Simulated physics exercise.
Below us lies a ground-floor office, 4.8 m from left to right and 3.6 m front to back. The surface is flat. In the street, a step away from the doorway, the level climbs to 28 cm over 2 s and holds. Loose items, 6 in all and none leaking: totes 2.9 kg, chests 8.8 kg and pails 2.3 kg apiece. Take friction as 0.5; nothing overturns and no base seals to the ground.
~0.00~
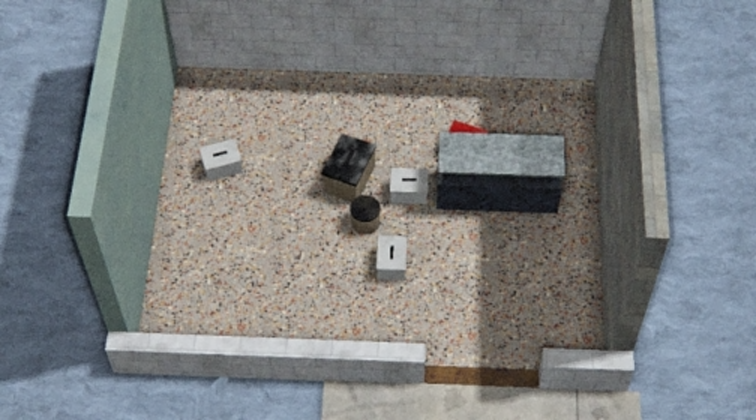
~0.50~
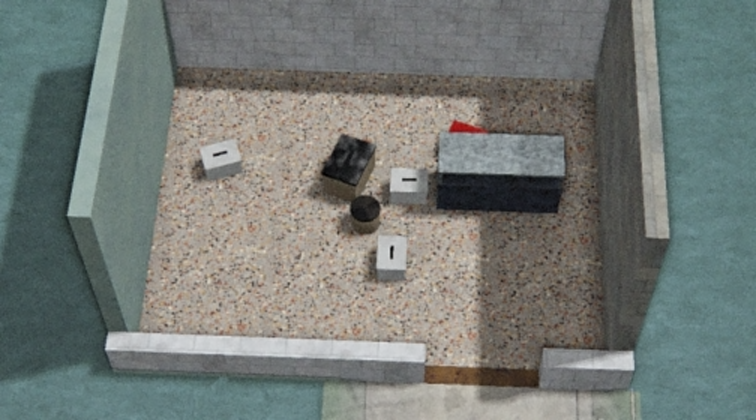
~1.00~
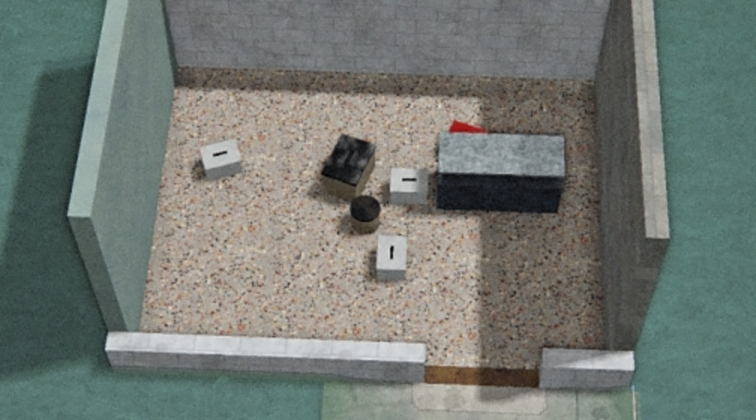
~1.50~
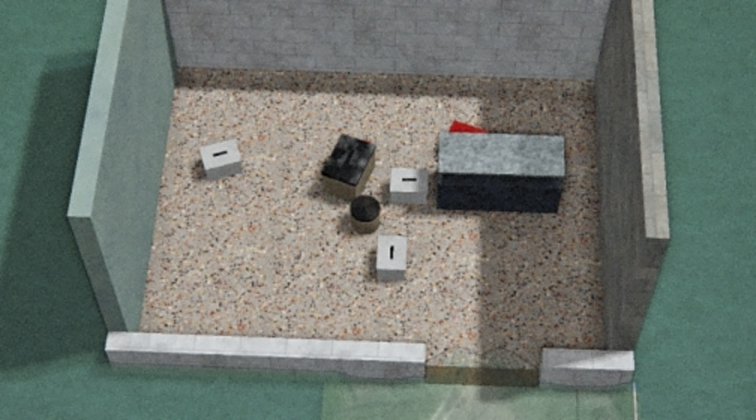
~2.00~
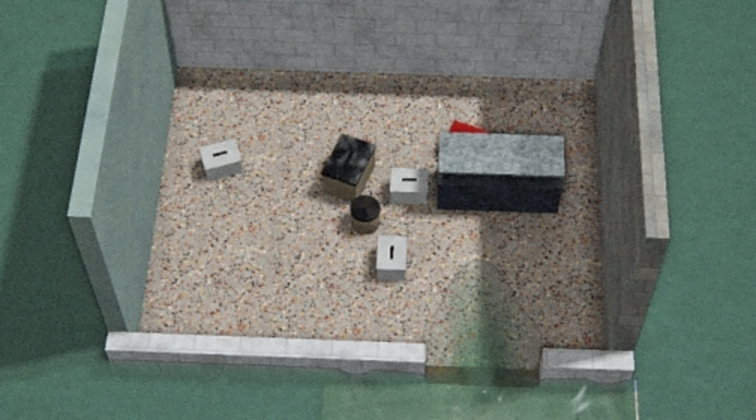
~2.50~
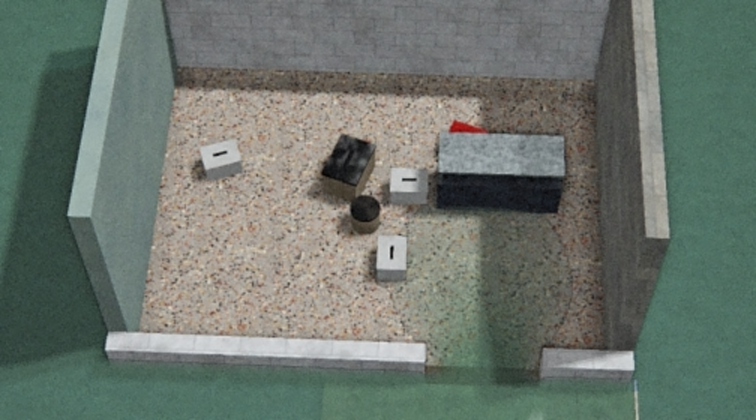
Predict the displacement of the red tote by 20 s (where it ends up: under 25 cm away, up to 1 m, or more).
The red tote slides a little.
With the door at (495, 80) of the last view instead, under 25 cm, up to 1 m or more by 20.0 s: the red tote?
Then the red tote travels far.
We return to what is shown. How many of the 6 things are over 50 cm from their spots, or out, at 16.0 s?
I count 6.
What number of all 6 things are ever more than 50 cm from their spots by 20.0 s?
6 of them.
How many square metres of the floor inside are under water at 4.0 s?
Some 10.5 m2.
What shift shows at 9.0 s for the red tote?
About 60 cm.
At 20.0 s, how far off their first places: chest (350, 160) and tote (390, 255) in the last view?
In turn: 200 cm, 80 cm.
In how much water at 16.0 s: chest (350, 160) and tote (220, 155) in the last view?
Roughly 14 and 16 cm.
After 4.0 s the red tote is near (466, 136), 0.0 m from its start, aground; 0 afloat.
After 9.0 s the red tote is near (527, 144), 0.7 m from its start, afloat; 6 afloat.
After 16.0 s the red tote is near (435, 79), 0.7 m from its start, afloat; 6 afloat.
After 20.0 s the red tote is near (466, 74), 0.7 m from its start, afloat; 6 afloat.
